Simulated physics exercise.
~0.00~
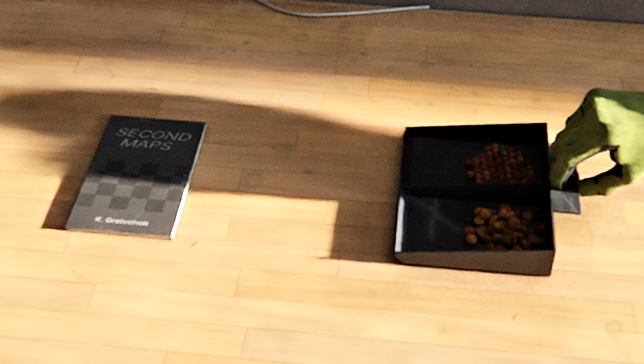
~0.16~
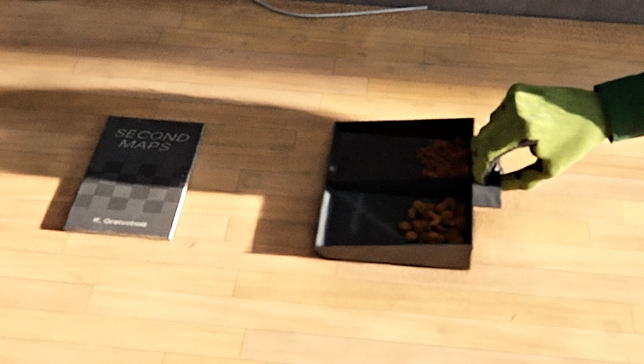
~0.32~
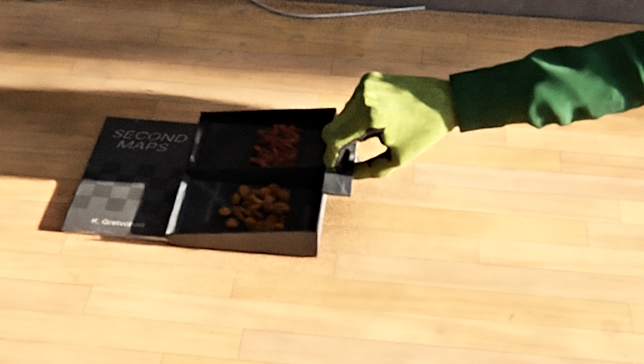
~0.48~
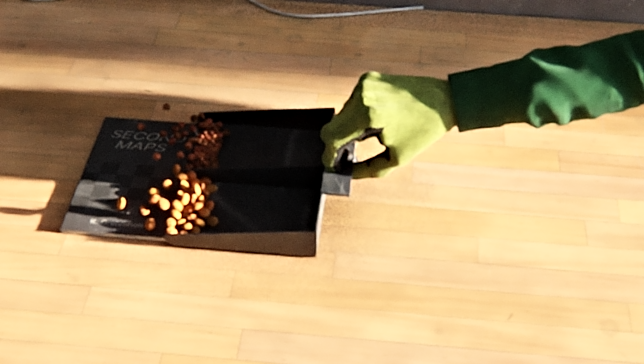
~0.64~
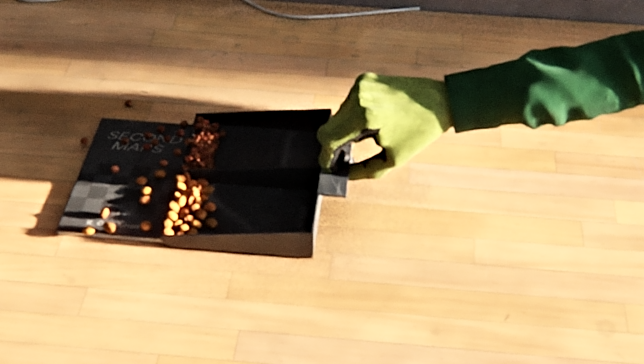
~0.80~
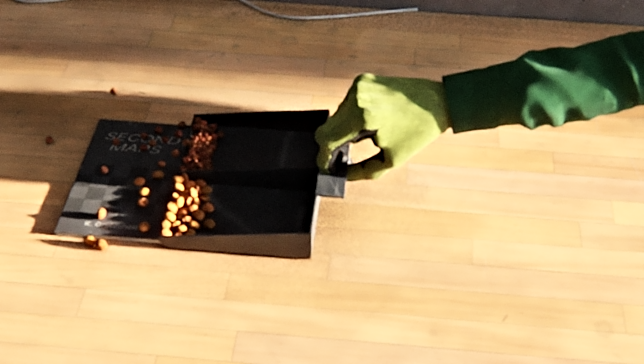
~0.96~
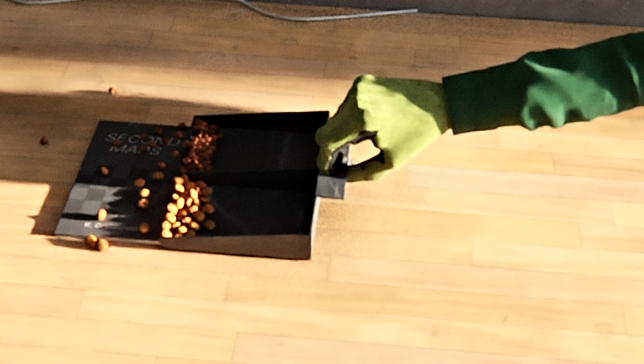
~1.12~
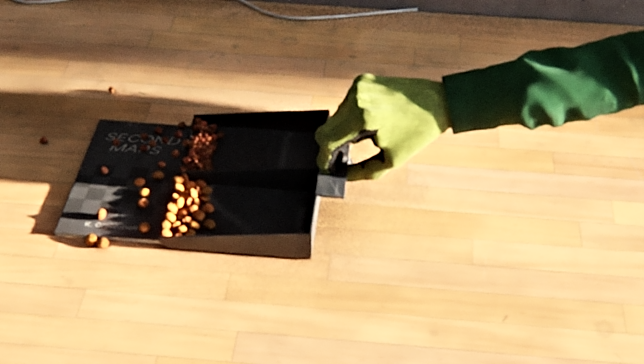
The video shows a green-gloved hand sliding a shallow black tray holding two heaps of small brown pieces left across a wooden surface until it stops against a thin dark book, where both heaps surge forward and some pieces spill onto the book and beyond, then settle.
